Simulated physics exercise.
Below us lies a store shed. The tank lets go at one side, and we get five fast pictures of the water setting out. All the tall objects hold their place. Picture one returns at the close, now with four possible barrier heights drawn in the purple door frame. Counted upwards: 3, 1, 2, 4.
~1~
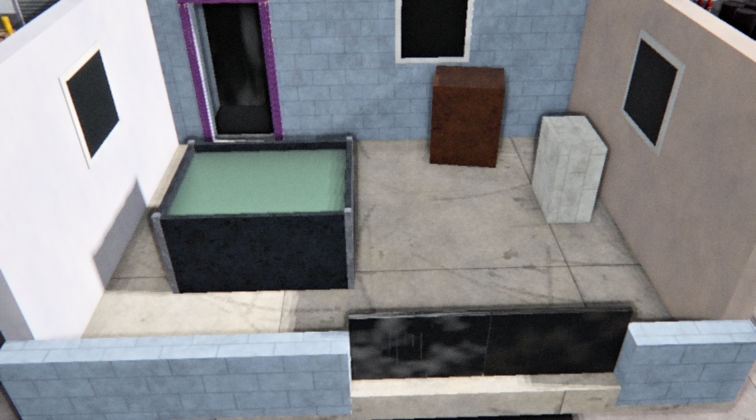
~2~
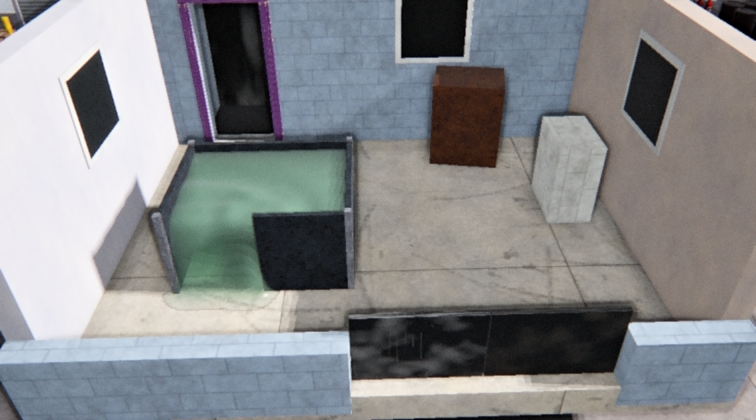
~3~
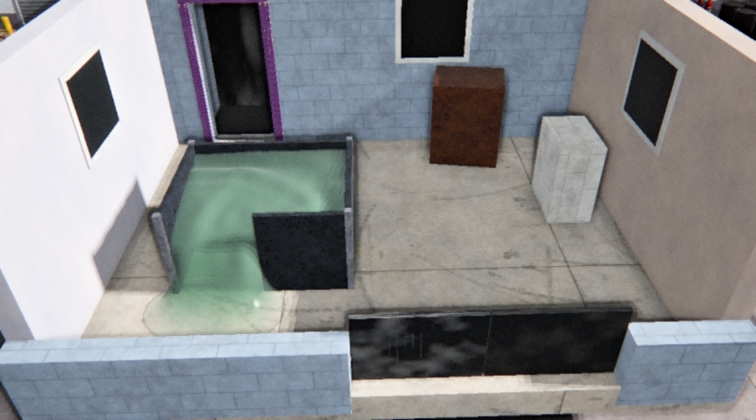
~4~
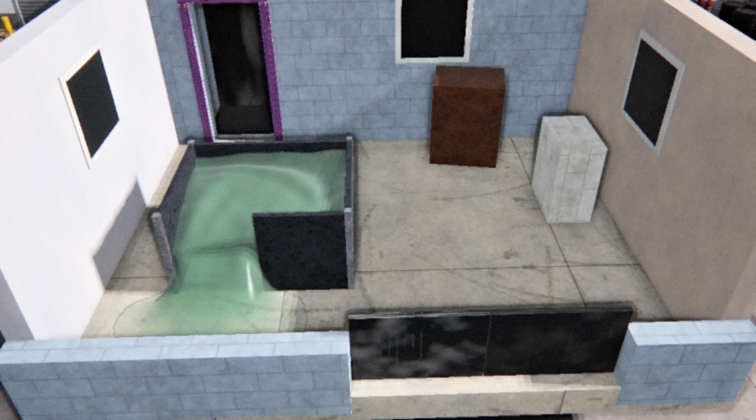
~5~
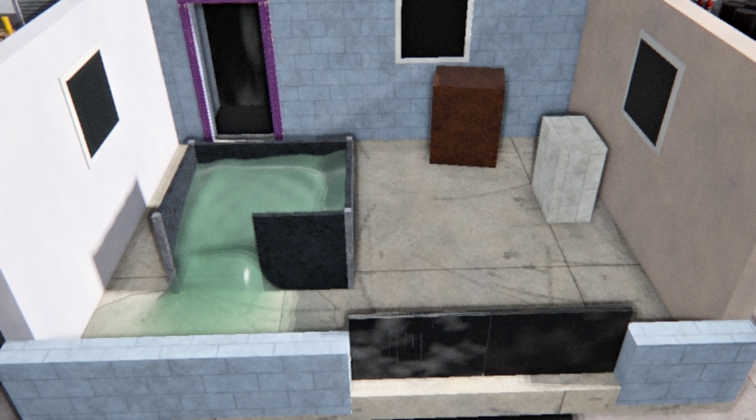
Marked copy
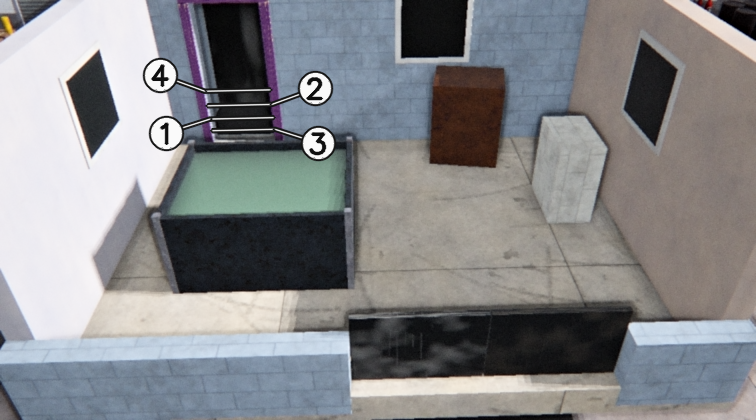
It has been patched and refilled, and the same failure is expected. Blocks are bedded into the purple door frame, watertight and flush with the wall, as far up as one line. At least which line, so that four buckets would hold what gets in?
3 is the one.
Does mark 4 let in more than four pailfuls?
No, not at all.
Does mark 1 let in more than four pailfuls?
No, not at all.
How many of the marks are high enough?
All four.
In white, 1 at (241, 118); 2 at (239, 105); 3 at (243, 129); 4 at (237, 90); from the bottom up 3, 1, 2, 4.
With 1, nothing gets over.
With 2, nothing gets over.
With 3, a splash gets over, under a bucket.
With 4, nothing gets over.
